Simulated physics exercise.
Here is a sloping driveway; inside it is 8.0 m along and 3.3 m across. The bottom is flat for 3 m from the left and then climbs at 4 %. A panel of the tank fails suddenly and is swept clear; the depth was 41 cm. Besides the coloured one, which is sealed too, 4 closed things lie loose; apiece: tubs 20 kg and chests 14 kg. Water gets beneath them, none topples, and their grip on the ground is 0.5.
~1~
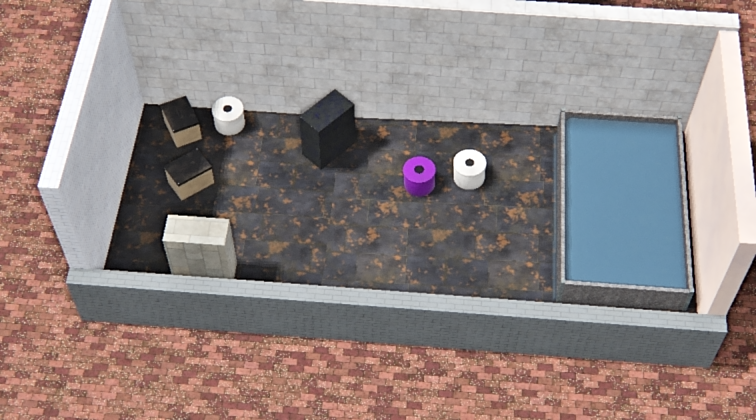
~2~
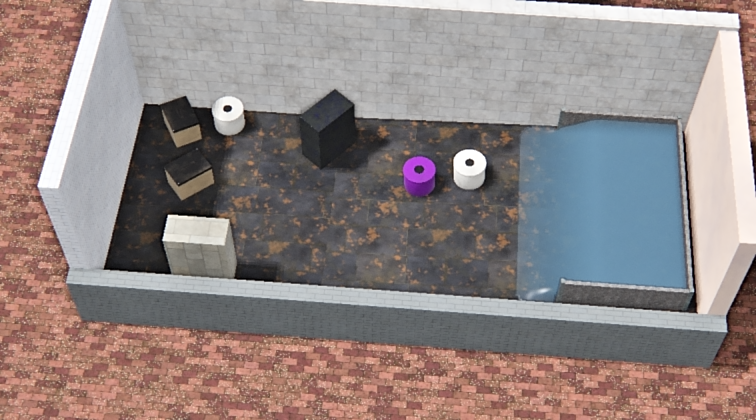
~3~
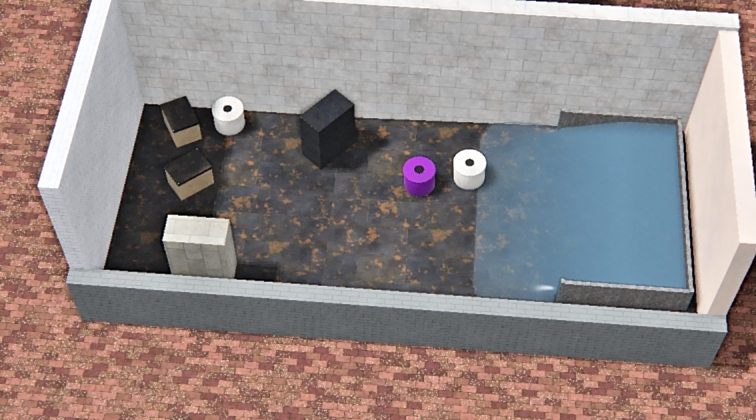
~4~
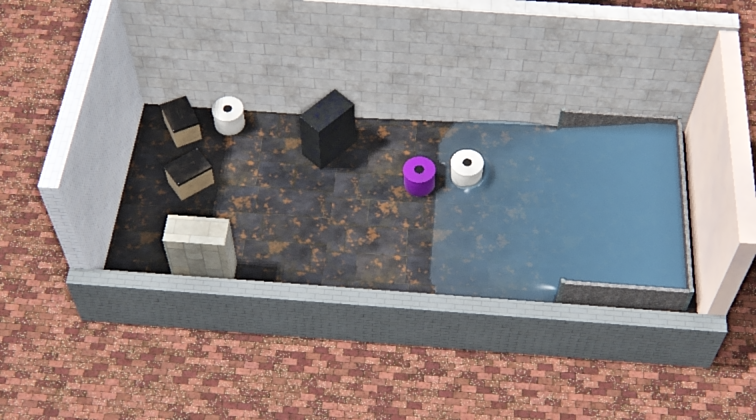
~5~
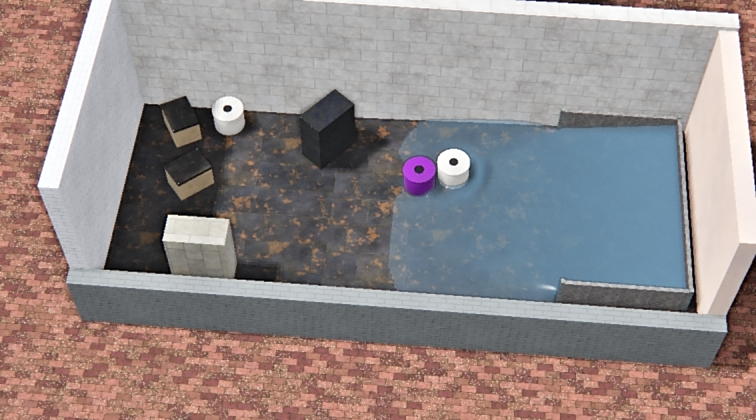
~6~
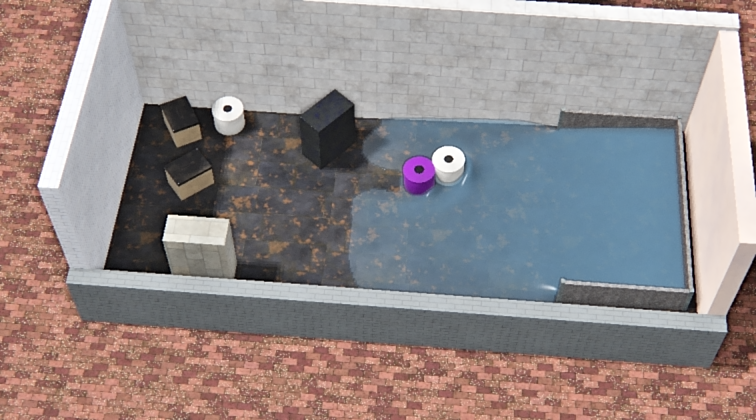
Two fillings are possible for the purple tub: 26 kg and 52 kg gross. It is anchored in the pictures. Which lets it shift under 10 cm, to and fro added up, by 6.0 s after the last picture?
For it, neither weight holds it.
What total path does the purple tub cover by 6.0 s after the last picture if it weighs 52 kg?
Some 30 cm in all.
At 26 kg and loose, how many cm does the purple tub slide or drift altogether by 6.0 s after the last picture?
Some 450 cm in all.
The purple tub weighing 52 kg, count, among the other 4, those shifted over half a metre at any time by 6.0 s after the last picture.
4 of them.
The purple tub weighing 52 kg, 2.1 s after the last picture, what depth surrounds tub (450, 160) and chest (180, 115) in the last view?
Roughly 10 and 6 cm.
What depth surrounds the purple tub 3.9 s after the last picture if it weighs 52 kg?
Roughly 7 cm.
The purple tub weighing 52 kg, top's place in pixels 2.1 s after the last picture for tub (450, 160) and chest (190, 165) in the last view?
Around (336, 176) and (145, 156).
Then, 0.4 s after the last picture the purple tub would be 33 cm from its start with 26 kg and 7 cm from its start with 52 kg; 9 cm of water round it then.
Then, 2.1 s after the last picture the purple tub would be 240 cm from its start with 26 kg and 30 cm from its start with 52 kg; 8 cm of water round it then.
Then, 3.9 s after the last picture the purple tub would be 301 cm from its start with 26 kg and 30 cm from its start with 52 kg; 7 cm of water round it then.
Then, 6.0 s after the last picture the purple tub would be 285 cm from its start with 26 kg and 30 cm from its start with 52 kg; 9 cm of water round it then.
